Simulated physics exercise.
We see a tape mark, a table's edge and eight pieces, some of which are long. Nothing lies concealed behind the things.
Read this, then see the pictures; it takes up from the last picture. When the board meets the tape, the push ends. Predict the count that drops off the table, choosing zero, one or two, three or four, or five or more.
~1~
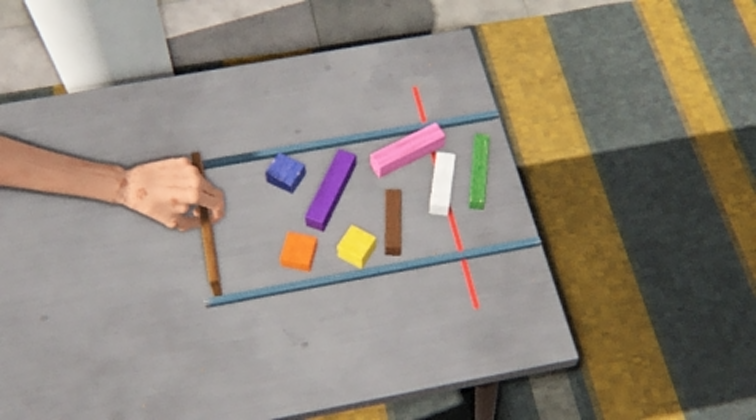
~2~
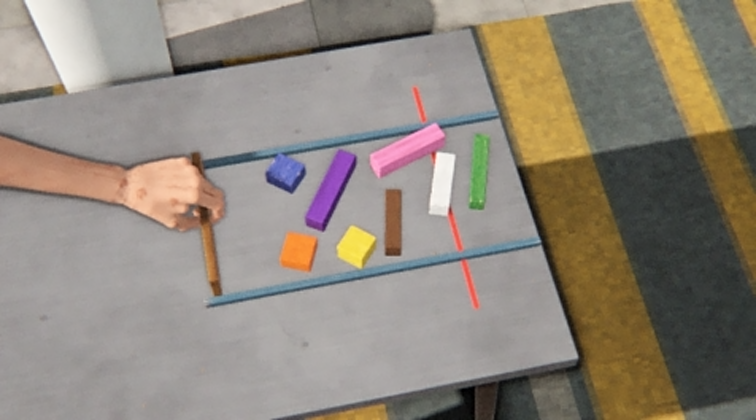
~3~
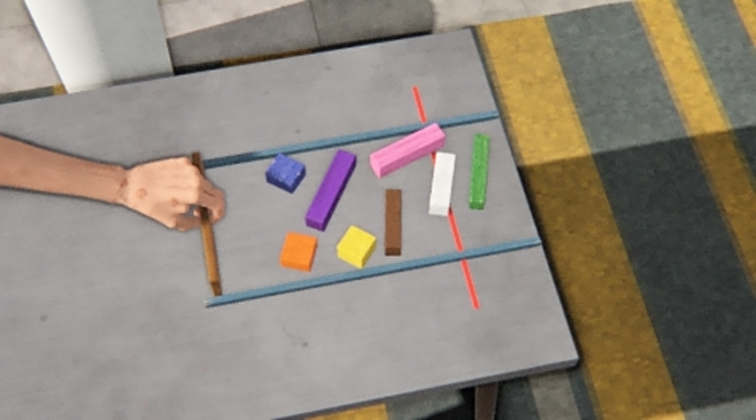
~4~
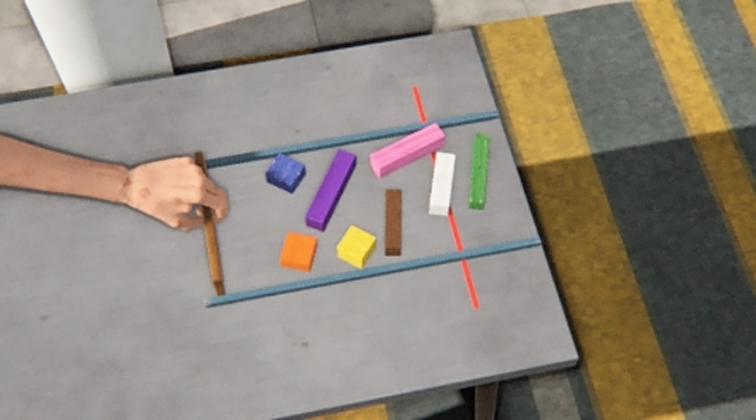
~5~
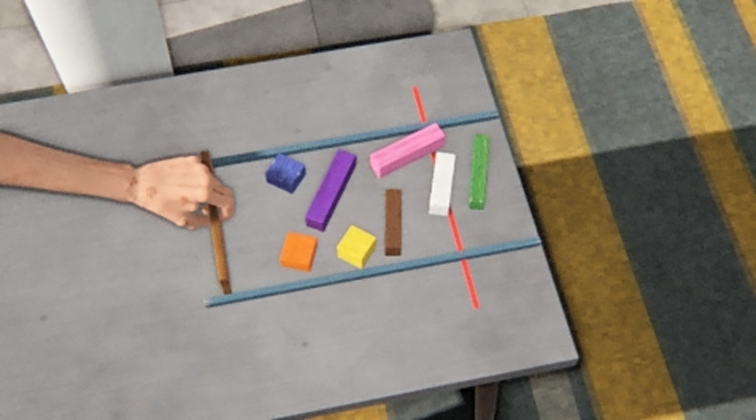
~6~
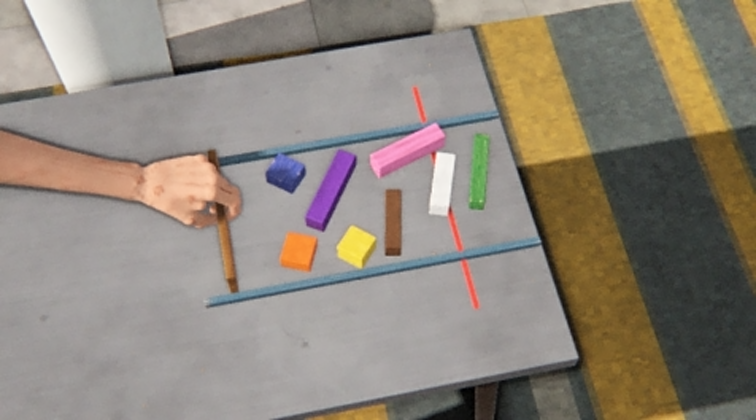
The count that drops off is one or two.
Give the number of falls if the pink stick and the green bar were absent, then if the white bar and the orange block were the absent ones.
The counts: 0 and 0.
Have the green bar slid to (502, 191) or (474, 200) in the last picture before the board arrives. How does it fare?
First place: It goes off the edge; second place: It goes off the edge.
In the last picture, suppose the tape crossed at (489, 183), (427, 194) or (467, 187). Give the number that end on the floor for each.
You'd get 5, then 0, then 3.
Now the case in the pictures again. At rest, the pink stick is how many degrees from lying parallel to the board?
Close to 30°.
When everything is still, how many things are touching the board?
That number would be 3.
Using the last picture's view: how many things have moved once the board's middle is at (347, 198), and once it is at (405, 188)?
6 by the first point, 8 by the second.
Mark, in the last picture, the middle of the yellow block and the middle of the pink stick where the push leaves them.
Yellow block at about (505, 223), pink stick at about (499, 148).
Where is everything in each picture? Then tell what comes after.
In the first frame, green bar (479, 171); white bar (443, 184); pink stick (408, 150); board (207, 223); tape (444, 191).
In the second frame, white bar (443, 184); purple stick (331, 190).
In the third frame, pink stick (408, 151); yellow block (357, 247).
In the fourth frame, green bar (479, 172); brown bar (393, 222).
In the fifth frame, white bar (443, 184); blue block (286, 174).
In the sixth frame, green bar (479, 172); white bar (443, 184); pink stick (408, 151); board (223, 220); tape (444, 191).
Soon after, none off yet; green bar at rest near (479, 172); white bar at rest near (443, 184); pink stick at rest near (408, 151).
In the end, the number that fall off is one or two; gone, green bar.
